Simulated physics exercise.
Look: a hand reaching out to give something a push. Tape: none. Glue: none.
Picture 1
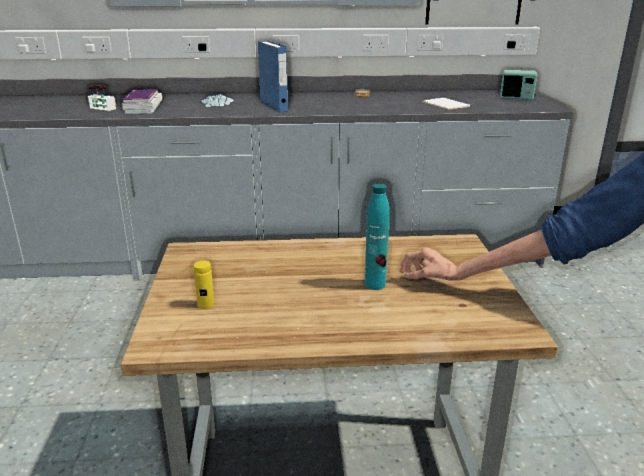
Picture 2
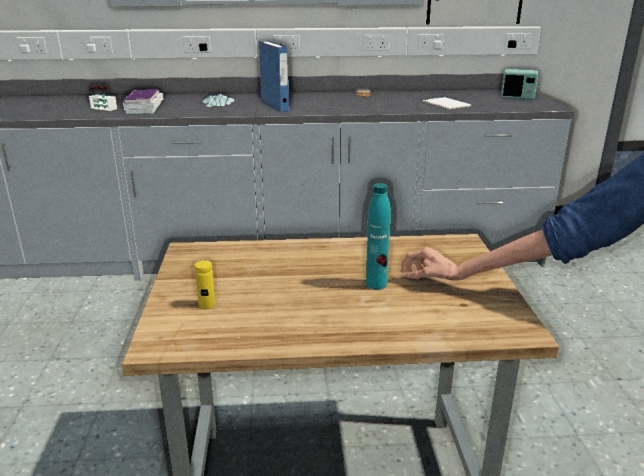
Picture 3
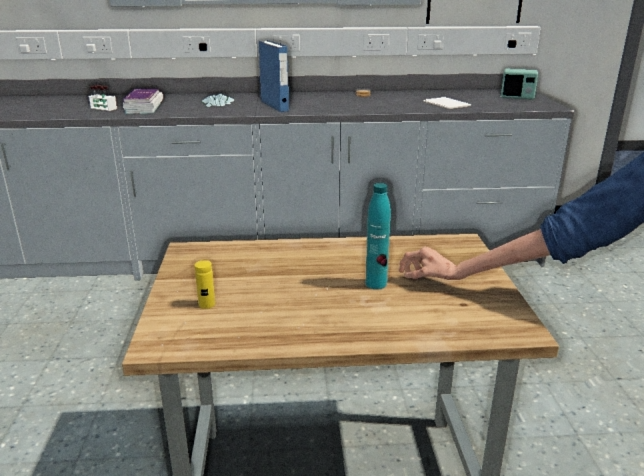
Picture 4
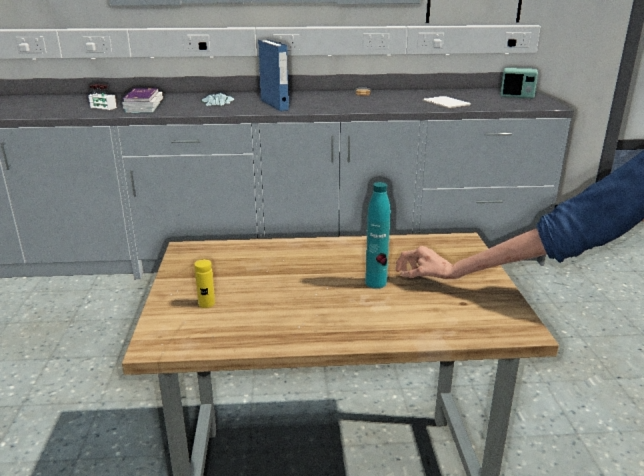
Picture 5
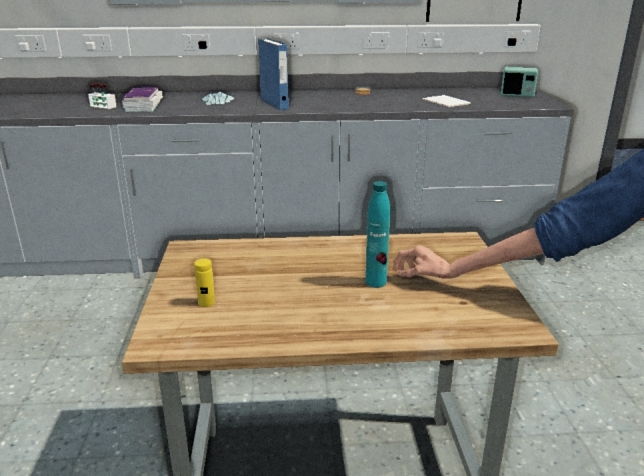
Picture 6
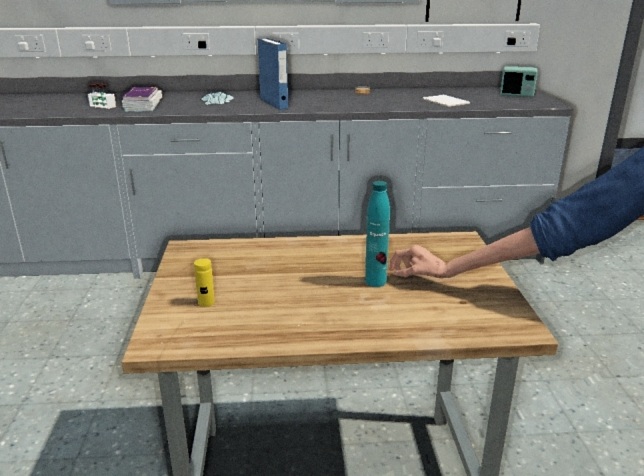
In the video, a hand reaches in from the right beside a tall turquoise bottle on a wooden table, with a small yellow bottle standing to the left. The hand shifts very slightly toward the turquoise bottle, and little else moves.
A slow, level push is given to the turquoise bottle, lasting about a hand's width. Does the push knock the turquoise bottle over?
No, it does not go over.
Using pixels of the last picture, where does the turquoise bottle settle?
It winds up at roughly (334, 236).
Then, 0.30 s on from there, turquoise bottle shifted a little near (370, 235).
Then, 0.60 s on from there, turquoise bottle shifted about its own width near (357, 235).
Then, 0.80 s on from there, turquoise bottle shifted about its own width near (348, 236).
Then, 1.10 s on from there, turquoise bottle shifted well along near (335, 236).
In the end, moved from the start, turquoise bottle. At the end, from the last picture's camera, turquoise bottle near (334, 236).
